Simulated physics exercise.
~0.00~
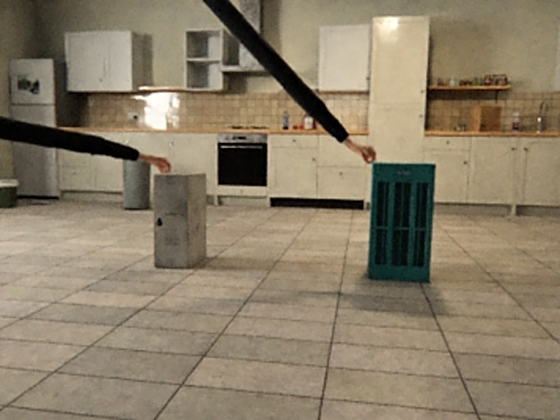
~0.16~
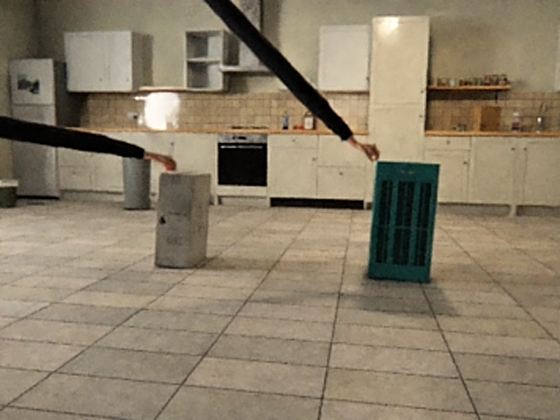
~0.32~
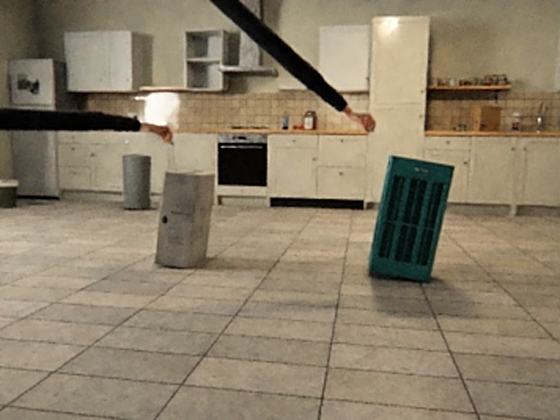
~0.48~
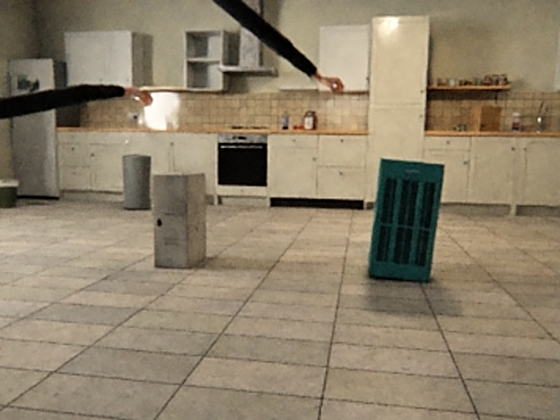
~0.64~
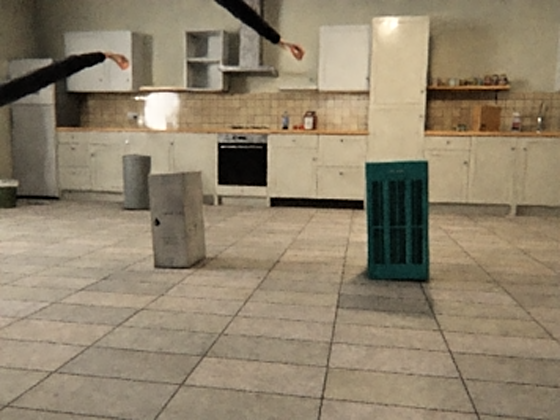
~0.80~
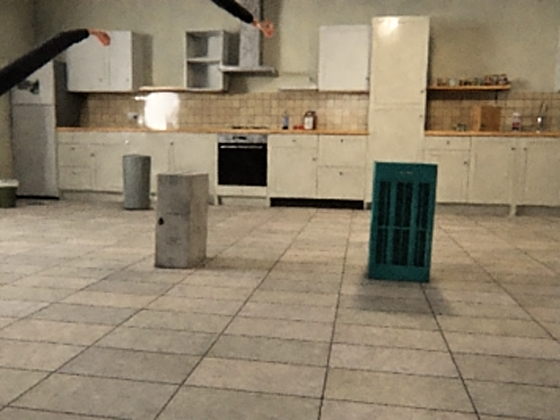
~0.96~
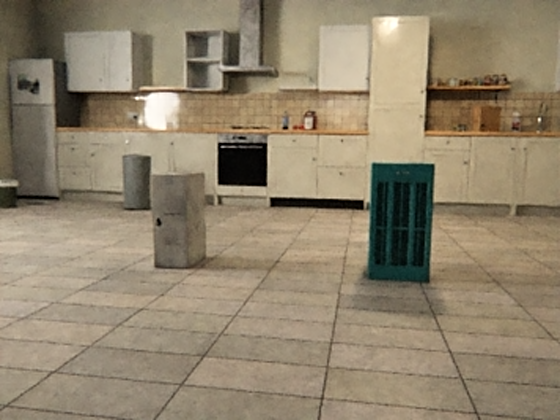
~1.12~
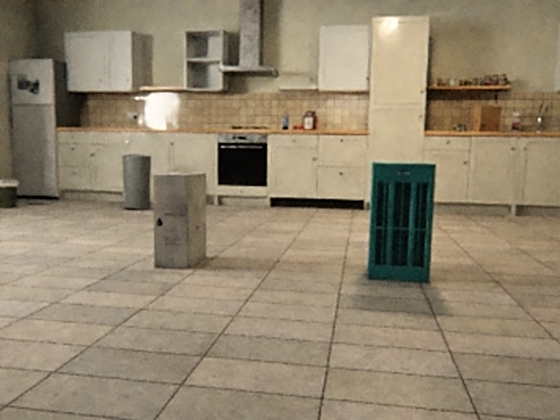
Turquoise crate and pale parcel wobbling on a tiled kitchen floor after two hands push them, then settling upright.
